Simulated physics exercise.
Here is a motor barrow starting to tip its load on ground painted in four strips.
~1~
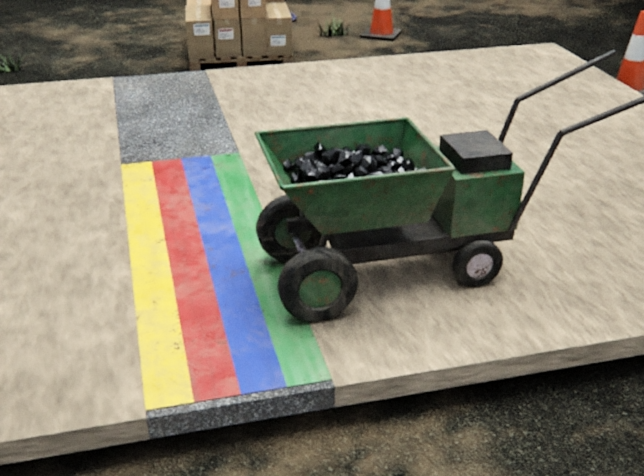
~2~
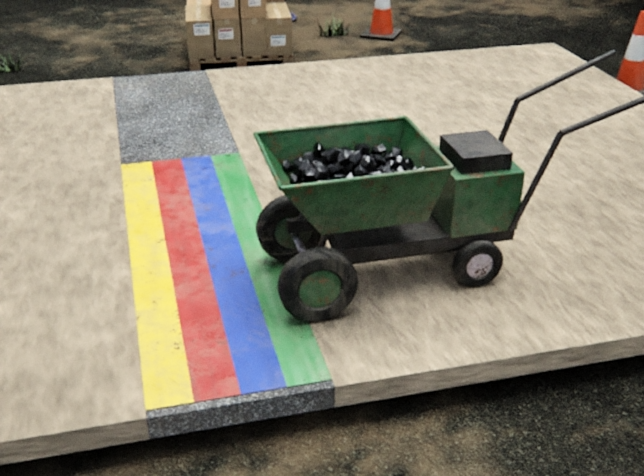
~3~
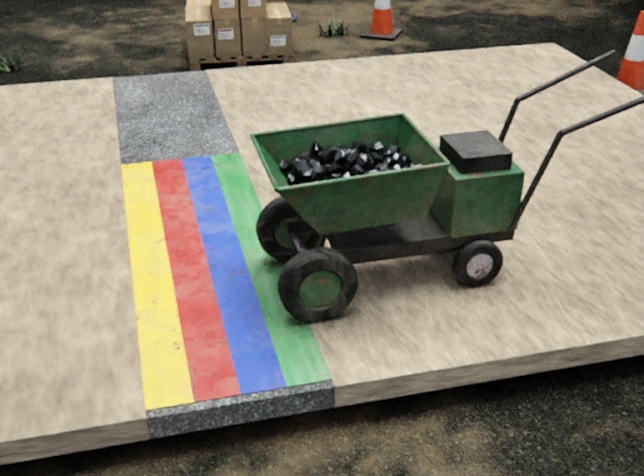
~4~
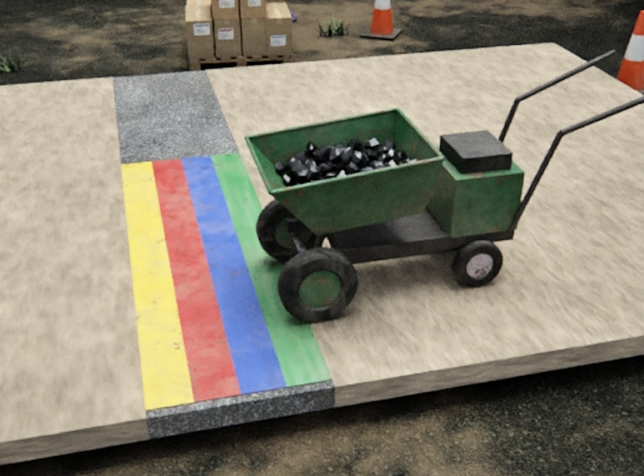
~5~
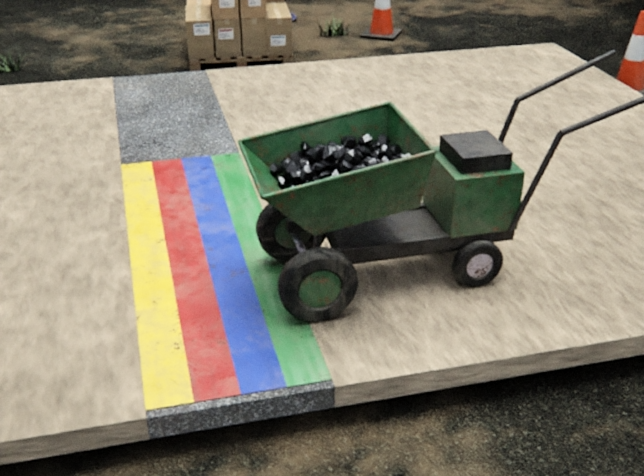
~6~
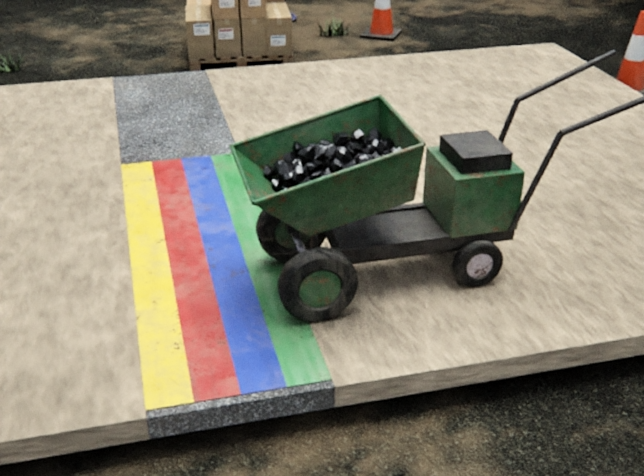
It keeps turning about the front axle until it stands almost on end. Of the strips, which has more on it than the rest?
I would say the yellow one.
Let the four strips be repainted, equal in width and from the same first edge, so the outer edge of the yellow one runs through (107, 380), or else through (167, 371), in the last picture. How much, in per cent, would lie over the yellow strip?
30 and 30 percent, roughly.
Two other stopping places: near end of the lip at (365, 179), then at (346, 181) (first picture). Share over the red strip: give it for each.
You'd see close to 20 per cent the first time and close to 30 per cent the next.
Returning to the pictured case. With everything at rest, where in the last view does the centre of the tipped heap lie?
I'd mark it at roughly (151, 304).
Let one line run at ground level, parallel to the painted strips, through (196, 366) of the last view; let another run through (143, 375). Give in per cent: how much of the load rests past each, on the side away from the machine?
I'd put it near 70 in a hundred, then near 30 in a hundred.
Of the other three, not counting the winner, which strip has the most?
Second: That red strip.
Just after the last frame, skip tipped steeply; every one in the skip.
A moment on, skip tipped right over; the larger part in the skip; just a few over the red strip; about a tenth over the yellow strip; just a few off the paint.
Further on, skip tipped right over; roughly a quarter in the skip; about a tenth over the red strip; roughly a third over the yellow strip; roughly a quarter off the paint.
When it is over, skip tipped right over; roughly a quarter in the skip; not one over the green strip; not one over the blue strip; about a tenth over the red strip; roughly a third over the yellow strip; roughly a quarter off the paint.
